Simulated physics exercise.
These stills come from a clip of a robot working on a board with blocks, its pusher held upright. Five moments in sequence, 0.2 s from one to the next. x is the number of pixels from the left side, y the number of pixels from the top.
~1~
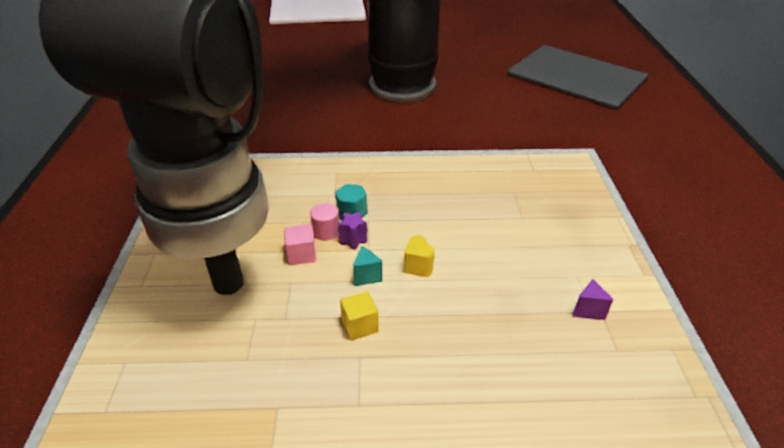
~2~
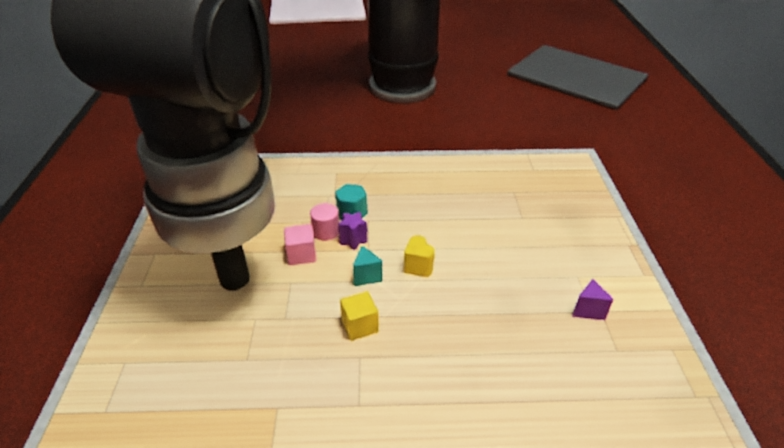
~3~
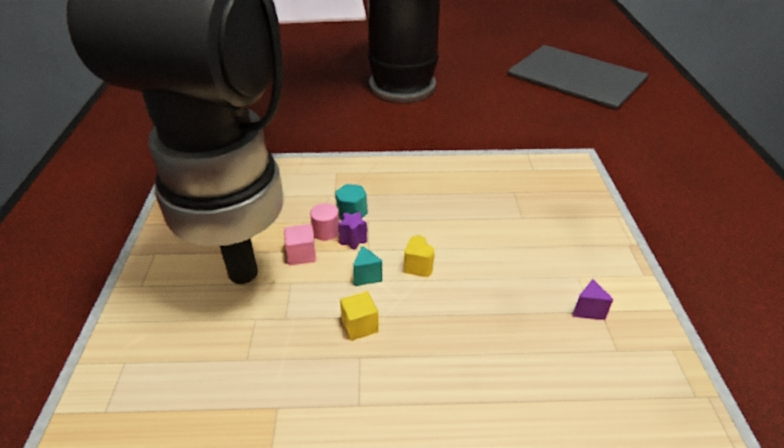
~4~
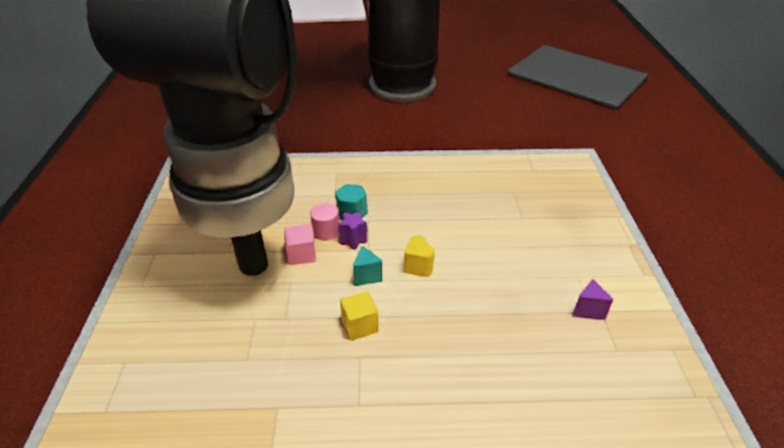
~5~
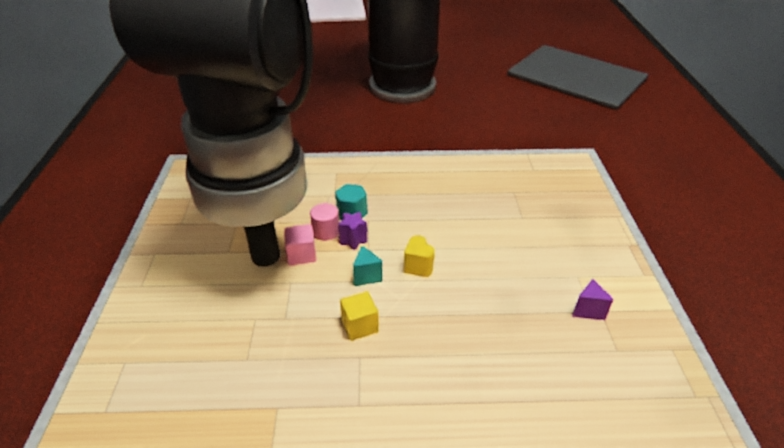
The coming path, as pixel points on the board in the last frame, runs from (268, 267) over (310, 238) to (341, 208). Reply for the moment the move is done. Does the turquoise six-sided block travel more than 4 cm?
I believe not.
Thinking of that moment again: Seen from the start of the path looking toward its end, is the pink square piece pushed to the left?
I'd say no.
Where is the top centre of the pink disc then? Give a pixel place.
At roughly (360, 198).
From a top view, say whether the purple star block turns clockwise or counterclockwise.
Turns anticlockwise.
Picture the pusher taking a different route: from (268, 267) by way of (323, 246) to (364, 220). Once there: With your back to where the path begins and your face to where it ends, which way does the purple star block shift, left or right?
Right.
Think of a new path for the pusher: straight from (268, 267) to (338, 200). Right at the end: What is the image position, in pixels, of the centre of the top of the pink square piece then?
In the picture, that point is around (317, 228).
On the path given first. One third of the way, pusher at (296, 238); pink square piece at (322, 227), turned 20° clockwise; pink disc at (328, 209).
Two thirds of the way, pusher at (321, 218); pink square piece at (331, 226), turned 40° clockwise; pink disc at (346, 202); turquoise six-sided block at (363, 187), turned 35° anticlockwise; purple star block at (359, 220), turned 30° anticlockwise.
At the end, pusher at (340, 199); pink square piece at (331, 226), turned 40° clockwise; pink disc at (360, 198); turquoise six-sided block at (375, 182), turned 80° anticlockwise; purple star block at (359, 220), turned 30° anticlockwise.
